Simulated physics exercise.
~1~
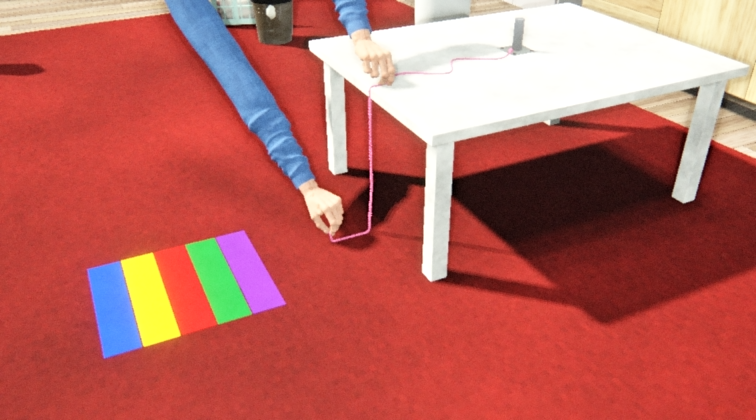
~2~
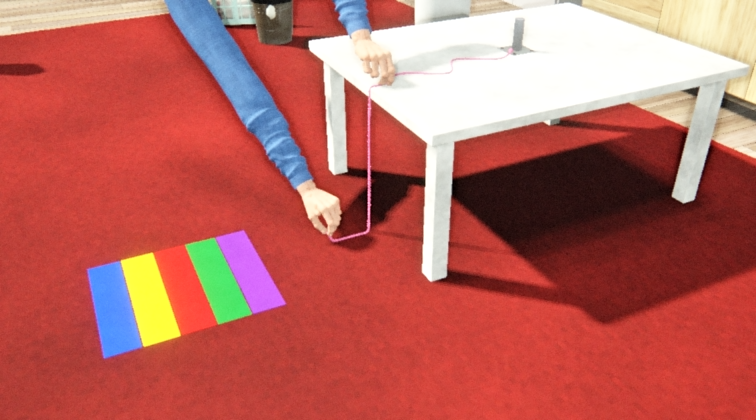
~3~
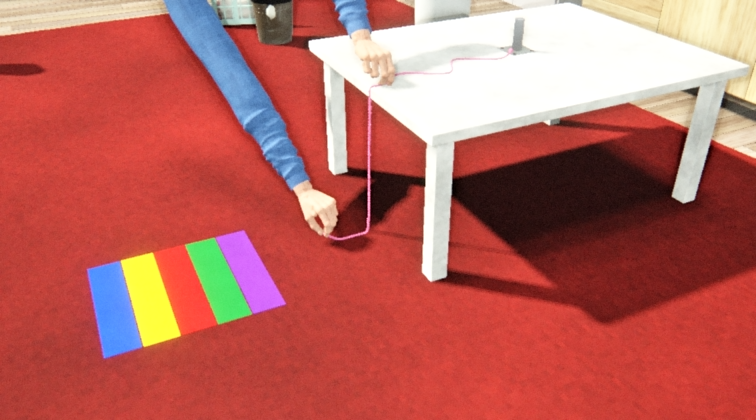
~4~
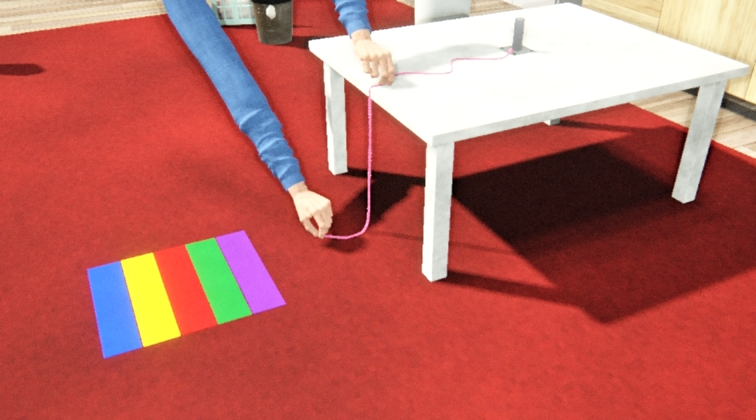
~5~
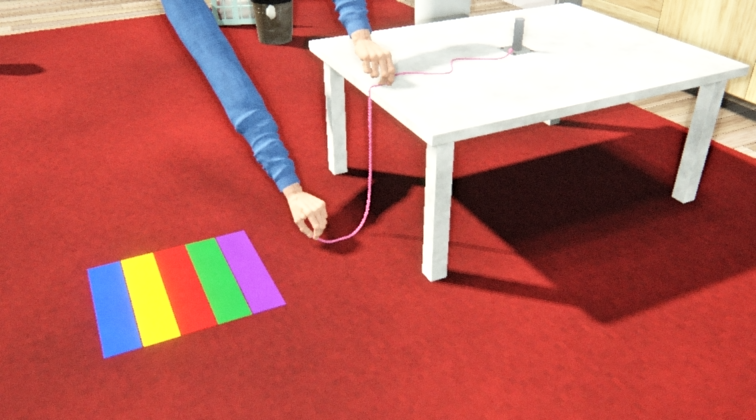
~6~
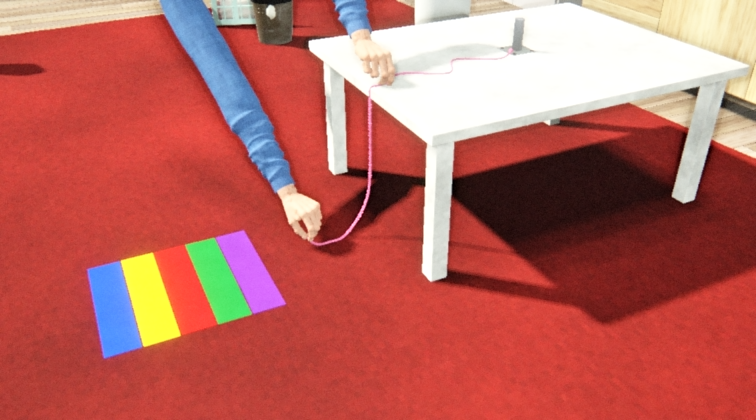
On a red carpet beside a white table, one hand pinned a pink cord at the table's edge while another drew its lower end slightly left, toward five coloured strips, curving the hanging part.
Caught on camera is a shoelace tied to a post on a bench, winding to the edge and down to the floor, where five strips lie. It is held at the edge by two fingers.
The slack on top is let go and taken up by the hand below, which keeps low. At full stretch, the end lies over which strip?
Over the red strip.
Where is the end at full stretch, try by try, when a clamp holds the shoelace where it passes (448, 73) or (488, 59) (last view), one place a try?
Estimated pixels: (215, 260), then (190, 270).
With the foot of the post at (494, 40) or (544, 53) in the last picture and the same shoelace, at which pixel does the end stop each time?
(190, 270) and (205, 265).
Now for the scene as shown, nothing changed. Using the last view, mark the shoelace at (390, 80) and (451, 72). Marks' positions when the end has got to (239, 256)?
They sit at (367, 96) and (423, 72), in that order.
A little later, end near (239, 256); over purple.
Next, end near (203, 265); over green.
When it is tight, end near (181, 271); over red. It gets as far as the red strip.
